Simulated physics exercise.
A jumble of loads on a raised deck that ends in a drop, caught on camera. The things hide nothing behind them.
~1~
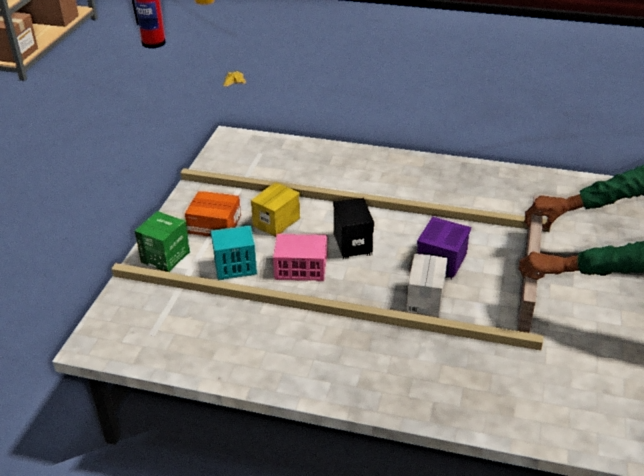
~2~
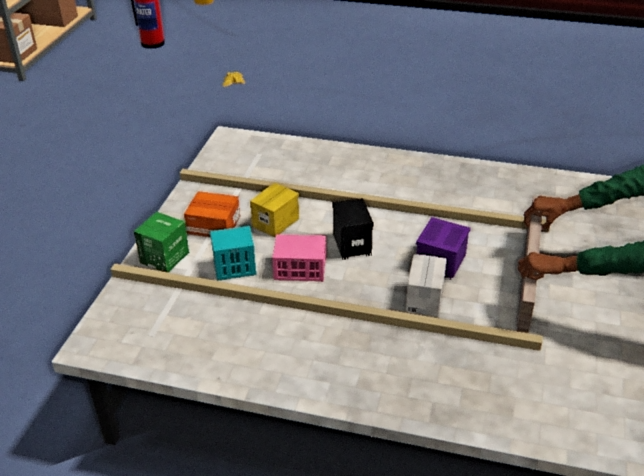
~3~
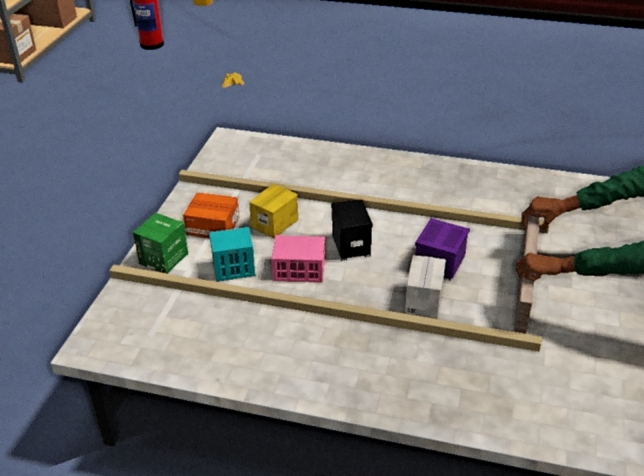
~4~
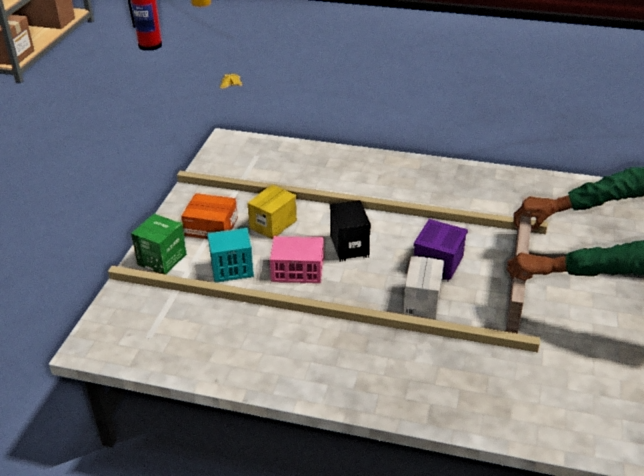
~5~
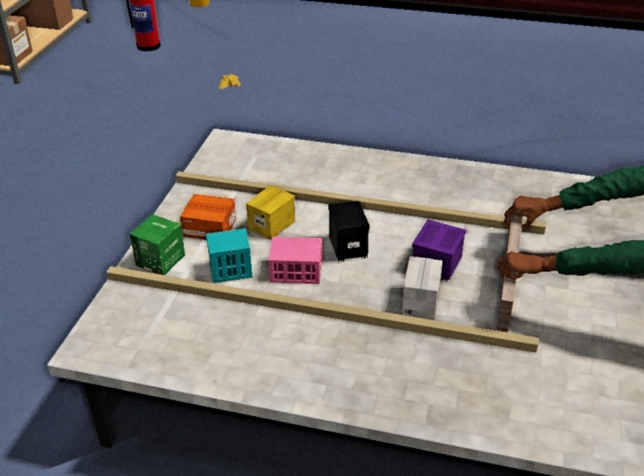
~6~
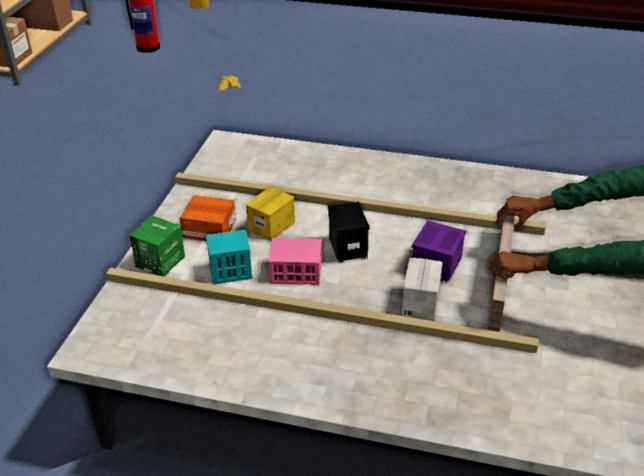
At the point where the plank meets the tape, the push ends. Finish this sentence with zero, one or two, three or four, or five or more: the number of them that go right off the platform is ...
The number of them that go right off the platform is three or four.
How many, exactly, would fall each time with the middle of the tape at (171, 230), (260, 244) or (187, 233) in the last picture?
In order, 6, 2 and 6.
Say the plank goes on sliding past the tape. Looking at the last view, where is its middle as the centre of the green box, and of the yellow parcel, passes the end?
Green box: (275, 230); yellow parcel: (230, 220).
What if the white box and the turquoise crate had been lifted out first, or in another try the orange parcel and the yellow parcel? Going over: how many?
Taking the two tries in turn, it comes to 2 and 2.
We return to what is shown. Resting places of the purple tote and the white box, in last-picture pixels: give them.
In the last picture the purple tote sits around (191, 216) and the white box around (174, 250).
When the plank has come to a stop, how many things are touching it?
Number: 2.
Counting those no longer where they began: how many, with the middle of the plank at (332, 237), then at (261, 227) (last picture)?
I count 6 first and 8 after.
Early on, none off yet; green box at rest near (158, 246); orange parcel at rest near (208, 219); turquoise crate at rest near (229, 257).
A while later, none off yet; green box at rest near (158, 246); orange parcel at rest near (208, 219); turquoise crate travelled a little near (218, 255).
Further along, none off yet; green box travelled about its own width near (110, 244); orange parcel travelled about its own width near (146, 213); turquoise crate travelled well along near (148, 244).
Finally, the number that fall off is three or four; lost, yellow parcel, turquoise crate, orange parcel and green box.
